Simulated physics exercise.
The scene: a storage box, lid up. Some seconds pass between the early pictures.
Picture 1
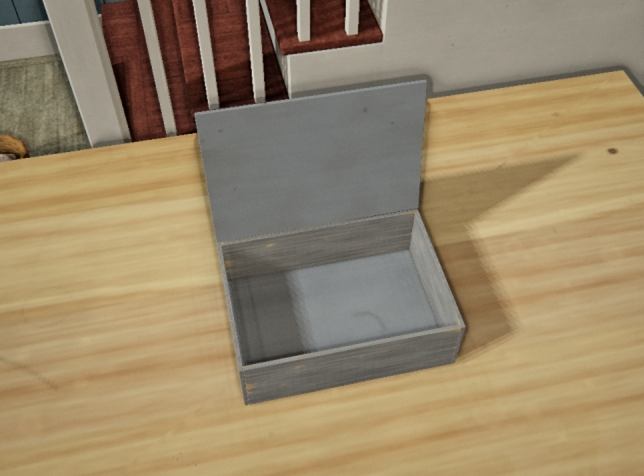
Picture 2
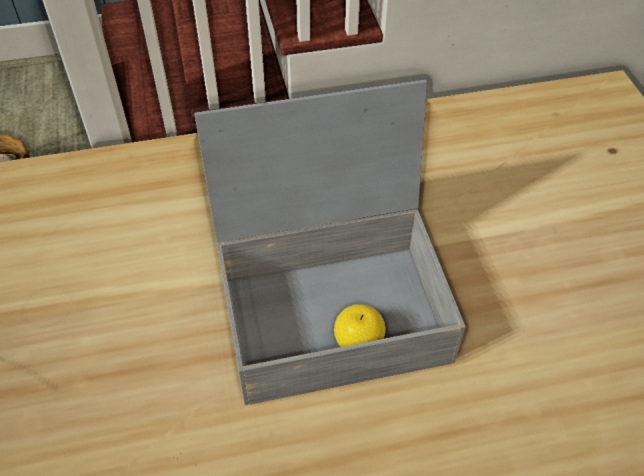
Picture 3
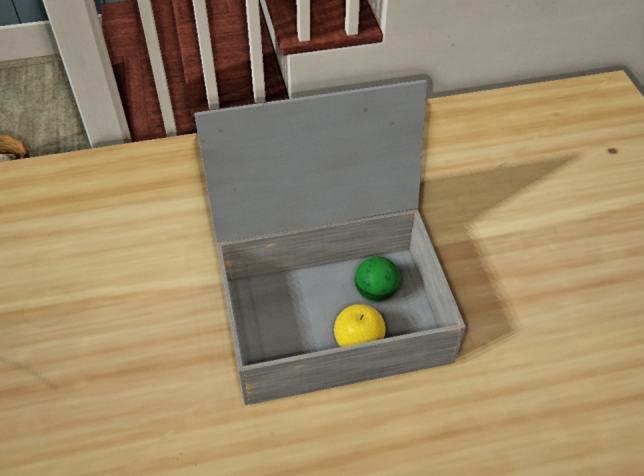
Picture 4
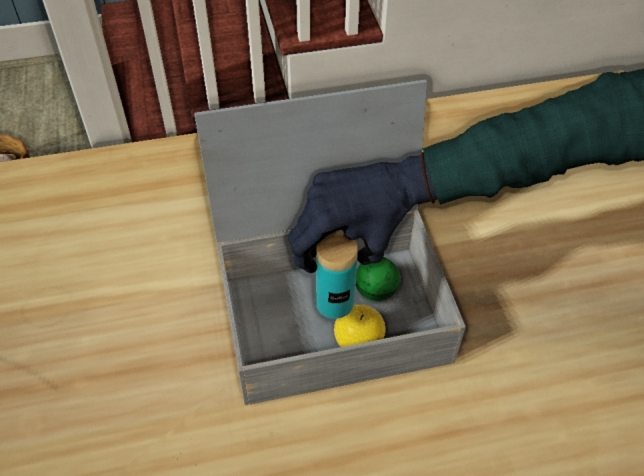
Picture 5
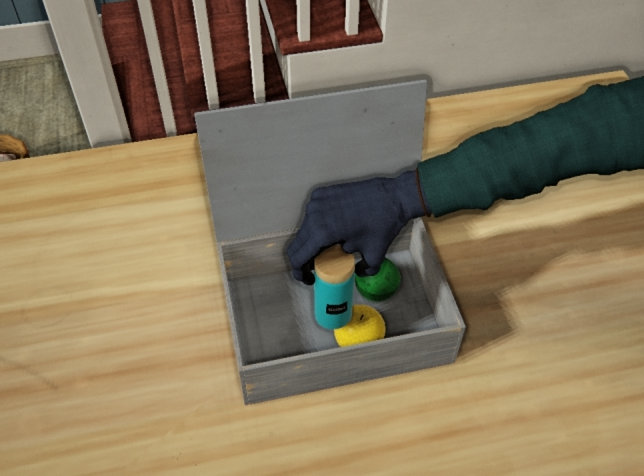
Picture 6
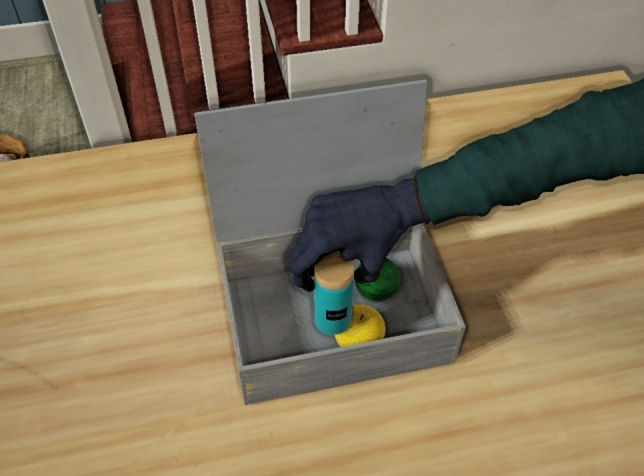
A gloved hand lowers a turquoise shaker into a box after yellow and green balls appear inside.
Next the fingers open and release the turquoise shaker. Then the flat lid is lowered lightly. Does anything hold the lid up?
The lid closes.
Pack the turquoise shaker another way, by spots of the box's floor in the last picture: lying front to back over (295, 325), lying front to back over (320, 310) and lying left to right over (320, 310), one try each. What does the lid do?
In the first case it sits on the rim; in the second case it shuts flat; in the third case it closes.
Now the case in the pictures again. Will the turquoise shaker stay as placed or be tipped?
It tips.
Then, 0.50 s after the last picture, turquoise shaker on its side near (283, 345); yellow apple rolled a little.
Then, 1.50 s after the last picture, lid 66° above the rim; turquoise shaker on its side near (283, 345); yellow apple rolled about its own width.
Then, 2.10 s after the last picture, lid 21° above the rim; turquoise shaker on its side near (283, 345); yellow apple rolled about its own width.
At rest, lid shut; tipped over in the box, turquoise shaker; moved from the start, yellow apple; green ball in place. Seen from the same camera at the end, turquoise shaker near (284, 345).
